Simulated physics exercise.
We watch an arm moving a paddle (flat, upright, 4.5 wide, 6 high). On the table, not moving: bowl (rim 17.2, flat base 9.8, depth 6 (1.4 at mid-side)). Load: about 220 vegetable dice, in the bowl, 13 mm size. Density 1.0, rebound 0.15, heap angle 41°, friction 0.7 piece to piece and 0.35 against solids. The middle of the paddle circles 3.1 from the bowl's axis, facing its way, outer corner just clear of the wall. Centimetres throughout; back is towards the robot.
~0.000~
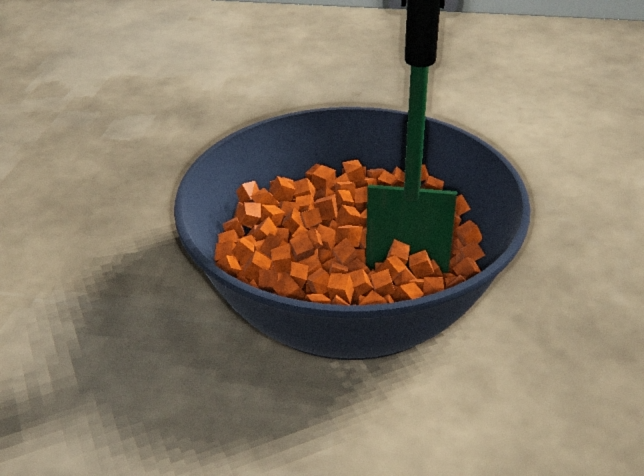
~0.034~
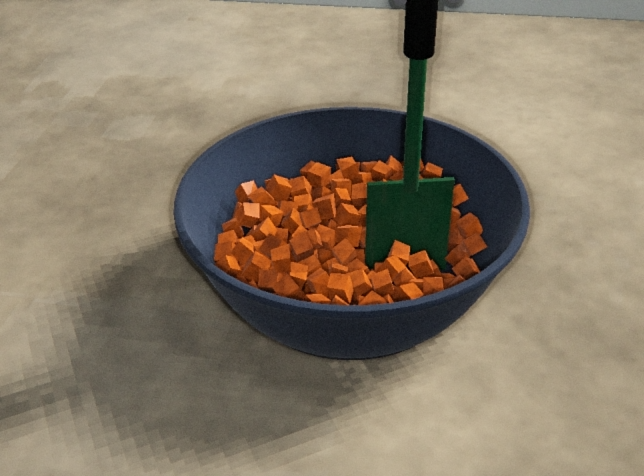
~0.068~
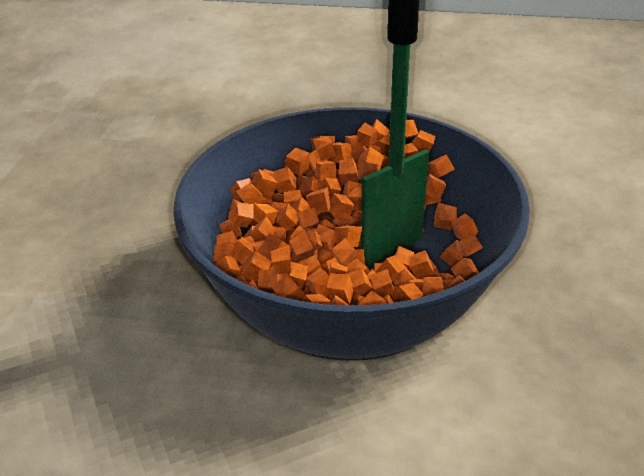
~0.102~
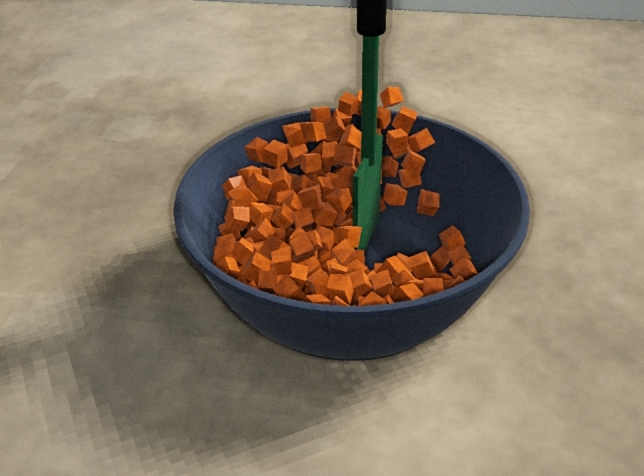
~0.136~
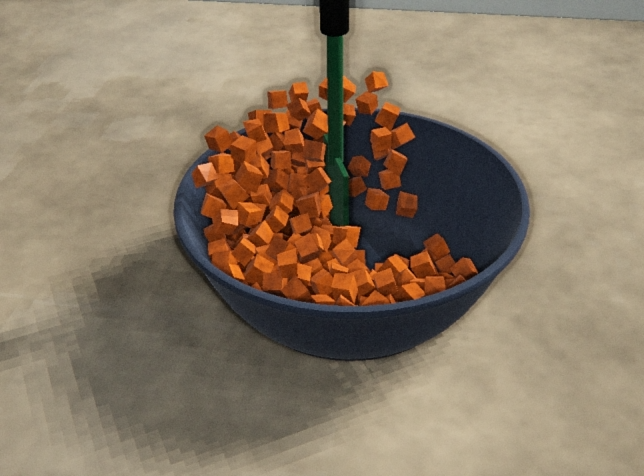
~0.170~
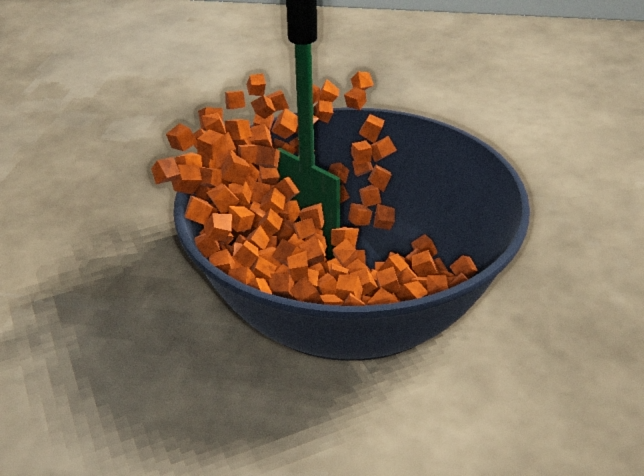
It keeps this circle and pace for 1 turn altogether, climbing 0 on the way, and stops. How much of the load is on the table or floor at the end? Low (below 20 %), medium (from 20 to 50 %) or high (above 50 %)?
Answer: Medium; from 20 to 50 % of the vegetable dice finish on the table or floor.
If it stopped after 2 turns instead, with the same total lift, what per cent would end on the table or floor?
It would be near 40 per cent.
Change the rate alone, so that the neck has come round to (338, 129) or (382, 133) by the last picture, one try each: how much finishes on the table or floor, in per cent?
About 20 and 5 per cent.
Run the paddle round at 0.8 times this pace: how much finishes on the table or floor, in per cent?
Some 15 per cent.
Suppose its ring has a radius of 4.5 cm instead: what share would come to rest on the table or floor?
Then about 45 per cent.
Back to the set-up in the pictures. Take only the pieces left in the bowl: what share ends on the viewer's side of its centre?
About 30 per cent.
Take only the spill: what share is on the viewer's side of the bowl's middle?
Some 70 per cent.
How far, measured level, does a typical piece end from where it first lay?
Some 10 cm.
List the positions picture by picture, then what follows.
In the first frame, paddle neck at (414, 164), 0° round; upper third of the load around (326, 221), from x 225 to 470, top at y 170; 223 in the bowl.
In the second frame, paddle neck at (412, 156), 14° round; upper third of the load around (332, 217), from x 225 to 475, top at y 165.
In the third frame, paddle neck at (397, 140), 47° round; upper third of the load around (333, 191), from x 225 to 470, top at y 130.
In the fourth frame, paddle neck at (369, 130), 80° round; upper third of the load around (324, 176), from x 225 to 465, top at y 95.
In the fifth frame, paddle neck at (335, 130), 113° round; upper third of the load around (281, 168), from x 205 to 465, top at y 80; 222 in the bowl, 1 in flight or on the tool.
In the sixth frame, paddle neck at (306, 139), 146° round; upper third of the load around (247, 173), from x 165 to 465, top at y 80; 214 in the bowl, 9 in flight or on the tool.
After 0.25 s, 224° round, highest piece 9 above the table; 197 in the bowl, 5 on the table or floor, 21 in flight or on the tool.
After 0.33 s, 302° round, highest piece 9 above the table; 178 in the bowl, 21 on the table or floor, 24 in flight or on the tool.
After 0.57 s, 0° round, highest piece 6 above the table; 161 in the bowl, 62 on the table or floor.
After 1.27 s, 0° round, highest piece 6 above the table; 161 in the bowl, 62 on the table or floor.
At rest, 161 in the bowl, 62 on the table or floor. That is 28 % on the table or floor.
